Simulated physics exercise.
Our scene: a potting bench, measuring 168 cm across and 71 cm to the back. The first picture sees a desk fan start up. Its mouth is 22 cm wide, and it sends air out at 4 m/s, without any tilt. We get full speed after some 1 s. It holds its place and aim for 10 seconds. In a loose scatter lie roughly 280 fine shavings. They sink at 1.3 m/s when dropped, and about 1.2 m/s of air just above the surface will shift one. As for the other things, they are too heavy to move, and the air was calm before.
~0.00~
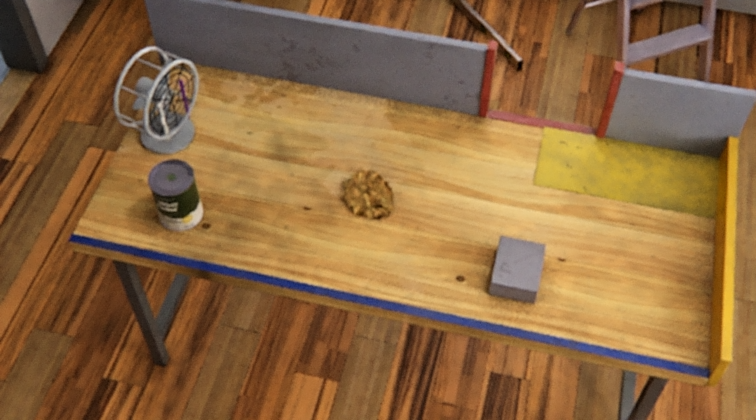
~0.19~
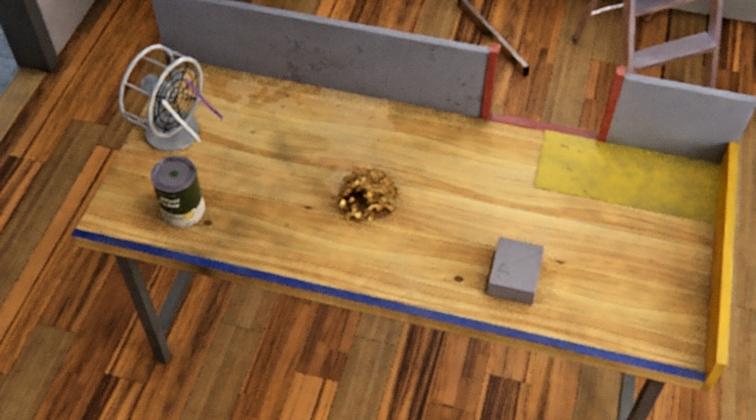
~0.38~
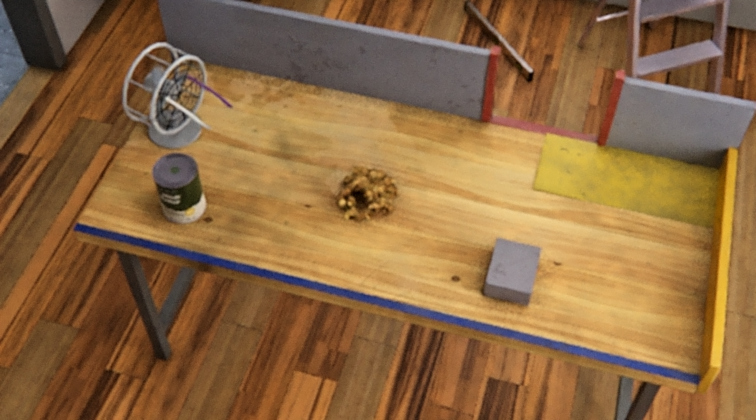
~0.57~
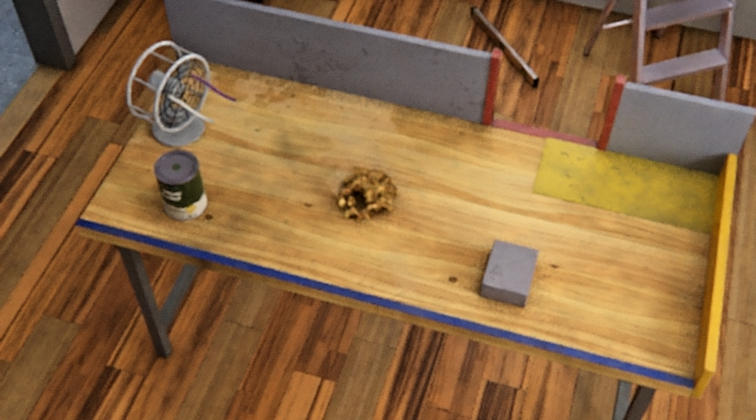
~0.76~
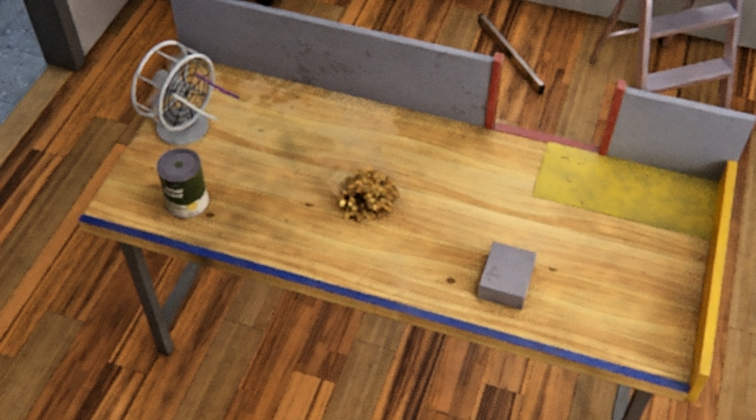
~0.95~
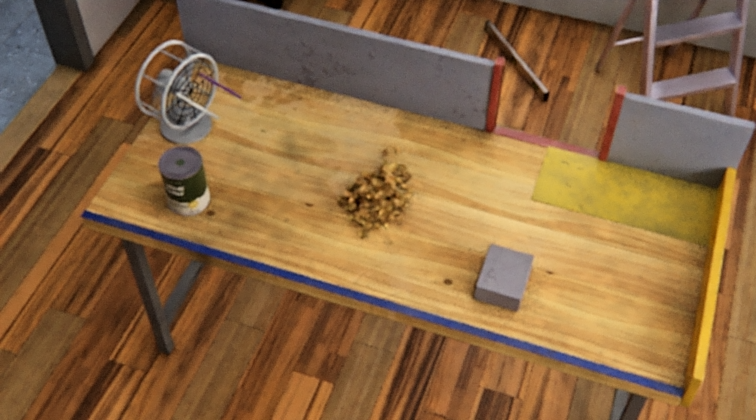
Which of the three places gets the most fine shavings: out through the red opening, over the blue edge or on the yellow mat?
Yellow.
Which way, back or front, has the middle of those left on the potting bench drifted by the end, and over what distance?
It ends behind its start, some 30 cm.
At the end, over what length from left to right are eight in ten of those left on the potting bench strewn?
20 centimetres or so.
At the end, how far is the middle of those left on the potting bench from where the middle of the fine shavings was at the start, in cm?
95 cm.
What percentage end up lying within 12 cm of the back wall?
Roughly 70 in a hundred.
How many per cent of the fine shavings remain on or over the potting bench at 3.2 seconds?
Roughly 90 per cent.
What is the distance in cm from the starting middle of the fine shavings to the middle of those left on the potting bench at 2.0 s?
Around 85 cm from the start.
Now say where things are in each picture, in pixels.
In the first picture, the middle of the fine shavings is near (365, 197), none has stirred yet and the mouth of the desk fan is at (157, 94).
In the second picture, the middle of the fine shavings is near (371, 190), the farthest in sight from the desk fan is at (390, 209), about 5 % have left their places, the yellow mat is centred on (627, 176), the blue edge is centred on (371, 305) and the red opening is centred on (543, 130).
In the third picture, the middle of the fine shavings is near (371, 190), the farthest in sight from the desk fan is at (389, 208), about 5 % have left their places, the top of a block is at (514, 265) and the top of a tin is at (175, 170).
In the fourth picture, the middle of the fine shavings is near (371, 190), the farthest in sight from the desk fan is at (389, 209) and about 5 % have left their places.
In the fifth picture, the middle of the fine shavings is near (371, 191), the farthest in sight from the desk fan is at (389, 210) and about 10 % have left their places.
In the sixth picture, the middle of the fine shavings is near (374, 197), the farthest in sight from the desk fan is at (389, 242) and about 50 % have left their places.
After 2.0 s the count stands so, 42 % are on the yellow mat, 7 % over the blue edge and 0 % out through the red opening; the middle of those still in play is near (663, 257).
After 3.2 s the count stands so, 53 % are on the yellow mat, 9 % over the blue edge and 0 % out through the red opening; the middle of those still in play is near (683, 222).
After 5.5 s the count stands so, 72 % are on the yellow mat, 13 % over the blue edge and 0 % out through the red opening; the middle of those still in play is near (700, 205).
After 10.0 s, at the end, 82 % are on the yellow mat, 13 % over the blue edge and 0 % out through the red opening; the middle of those still in play is near (703, 203).
